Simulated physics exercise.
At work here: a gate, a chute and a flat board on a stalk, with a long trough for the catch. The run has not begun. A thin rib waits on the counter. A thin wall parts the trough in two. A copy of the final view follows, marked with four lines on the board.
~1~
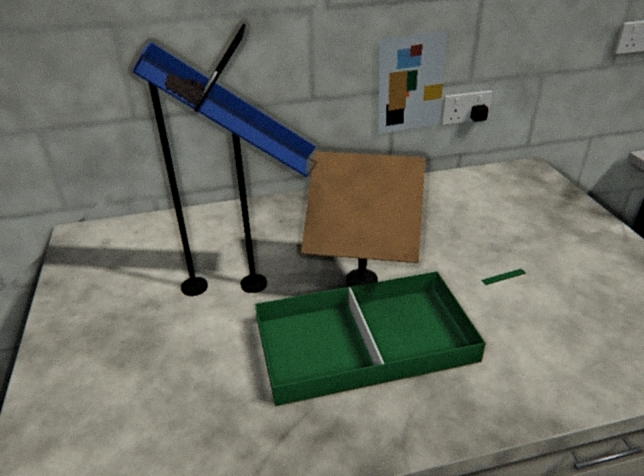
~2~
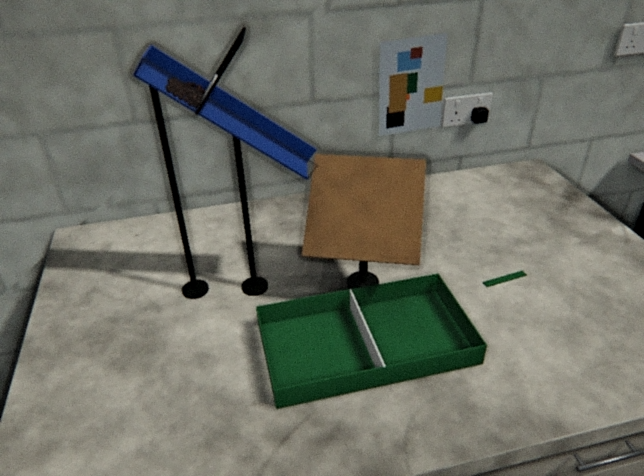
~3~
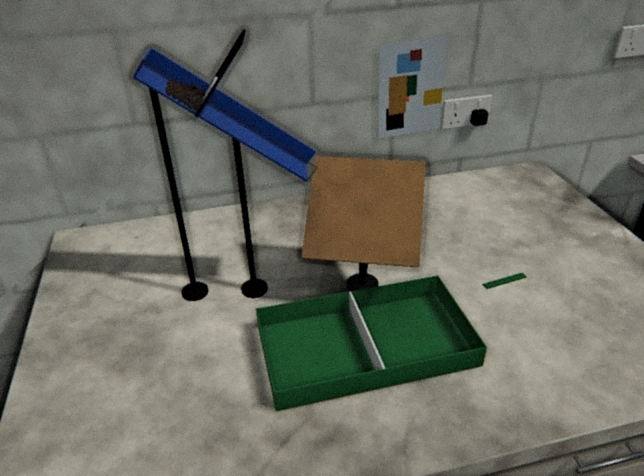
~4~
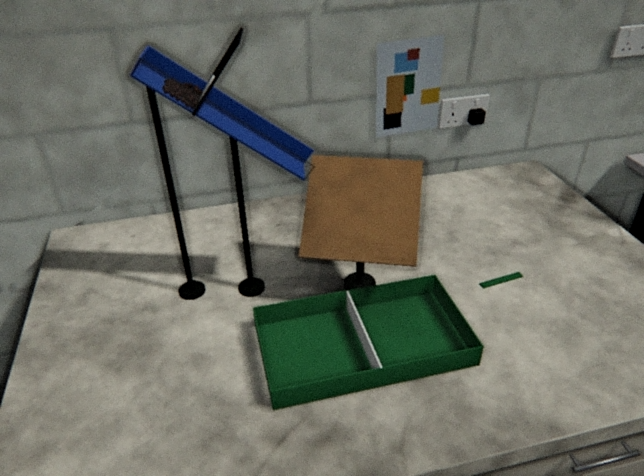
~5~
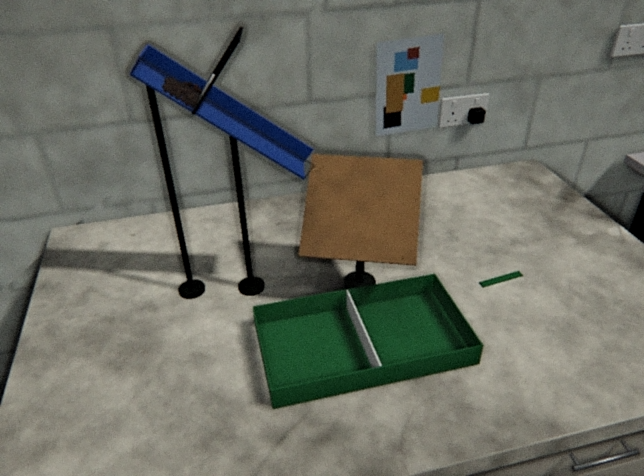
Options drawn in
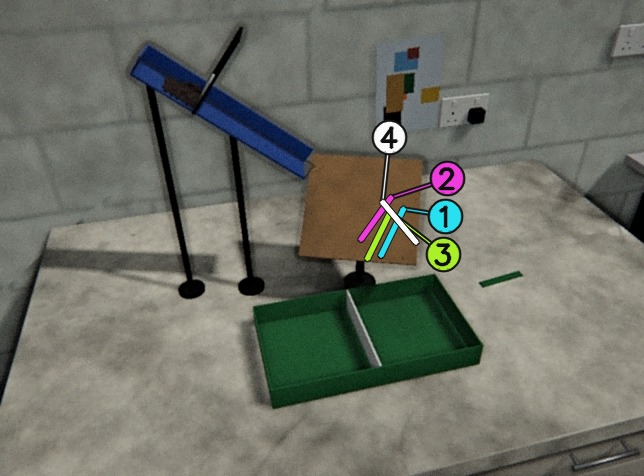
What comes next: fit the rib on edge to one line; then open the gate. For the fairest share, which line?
1.
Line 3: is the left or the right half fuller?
Left.
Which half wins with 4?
More lands on the right.
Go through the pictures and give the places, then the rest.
In the first frame, load behind the gate (188, 85), chocolate balls; lip of the chute (306, 168), sloping fairly steeply.
In the second frame, middle of the board (365, 207), tilted fairly steeply; middle of its low edge (360, 260); of its high edge (370, 157).
In the third frame, front corners of the trough (274, 392) and (487, 347); front end of its middle wall (385, 369); gate still shut (212, 86).
In the fourth frame, middle of the load (186, 89); lip (304, 172).
In the fifth frame, middle of the load (186, 88); lip (304, 171).
On the marked copy, line 1 from (403, 209) to (380, 255); line 2 from (390, 197) to (361, 239); line 3 from (390, 212) to (367, 258); line 4 from (382, 202) to (416, 242).
If 1 is chosen, of what is caught, roughly a third in the left half, roughly two thirds in the right.
If 2 is chosen, of what is caught, the larger part in the left half, roughly a quarter in the right.
If 3 is chosen, of what is caught, the larger part in the left half, roughly a quarter in the right.
If 4 is chosen, of what is caught, about a tenth in the left half, the larger part in the right.
